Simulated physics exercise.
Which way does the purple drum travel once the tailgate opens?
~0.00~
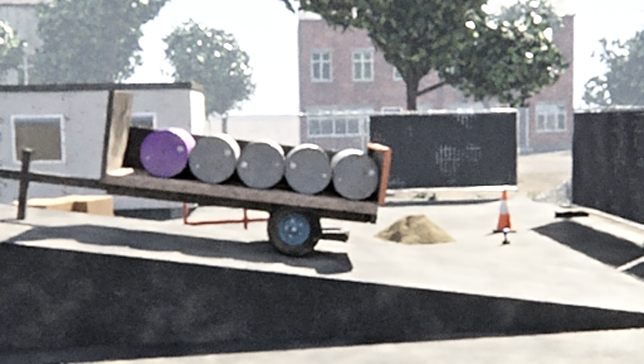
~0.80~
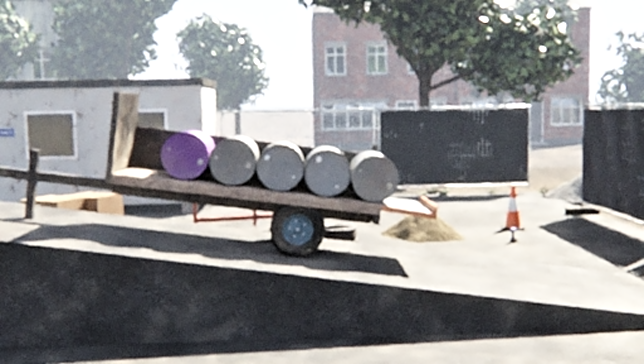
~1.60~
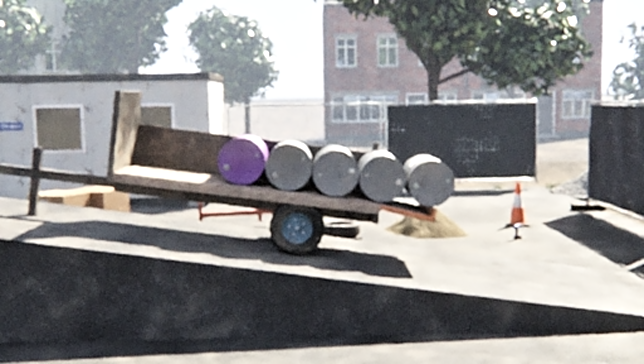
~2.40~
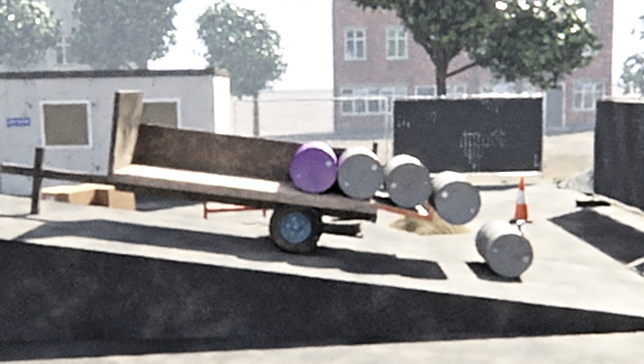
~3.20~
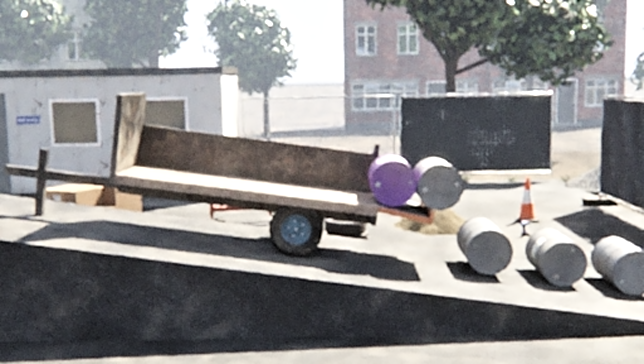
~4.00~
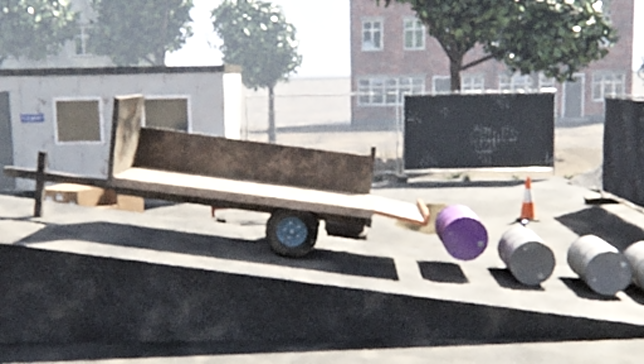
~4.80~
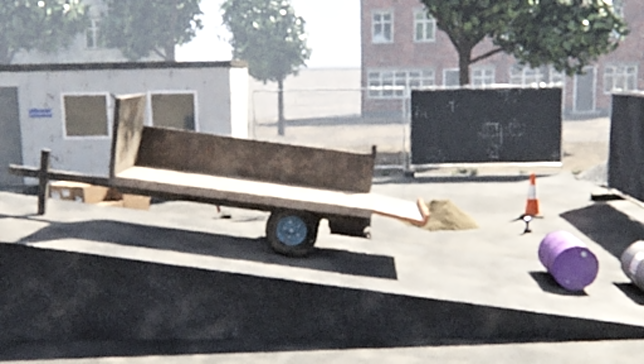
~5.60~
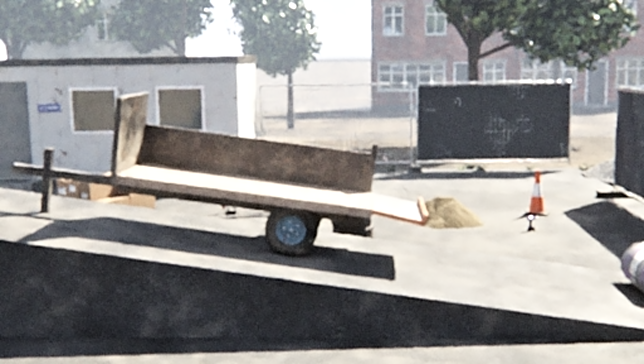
The purple drum moves to the right, rolling along the trailer bed and off its end onto the ground.
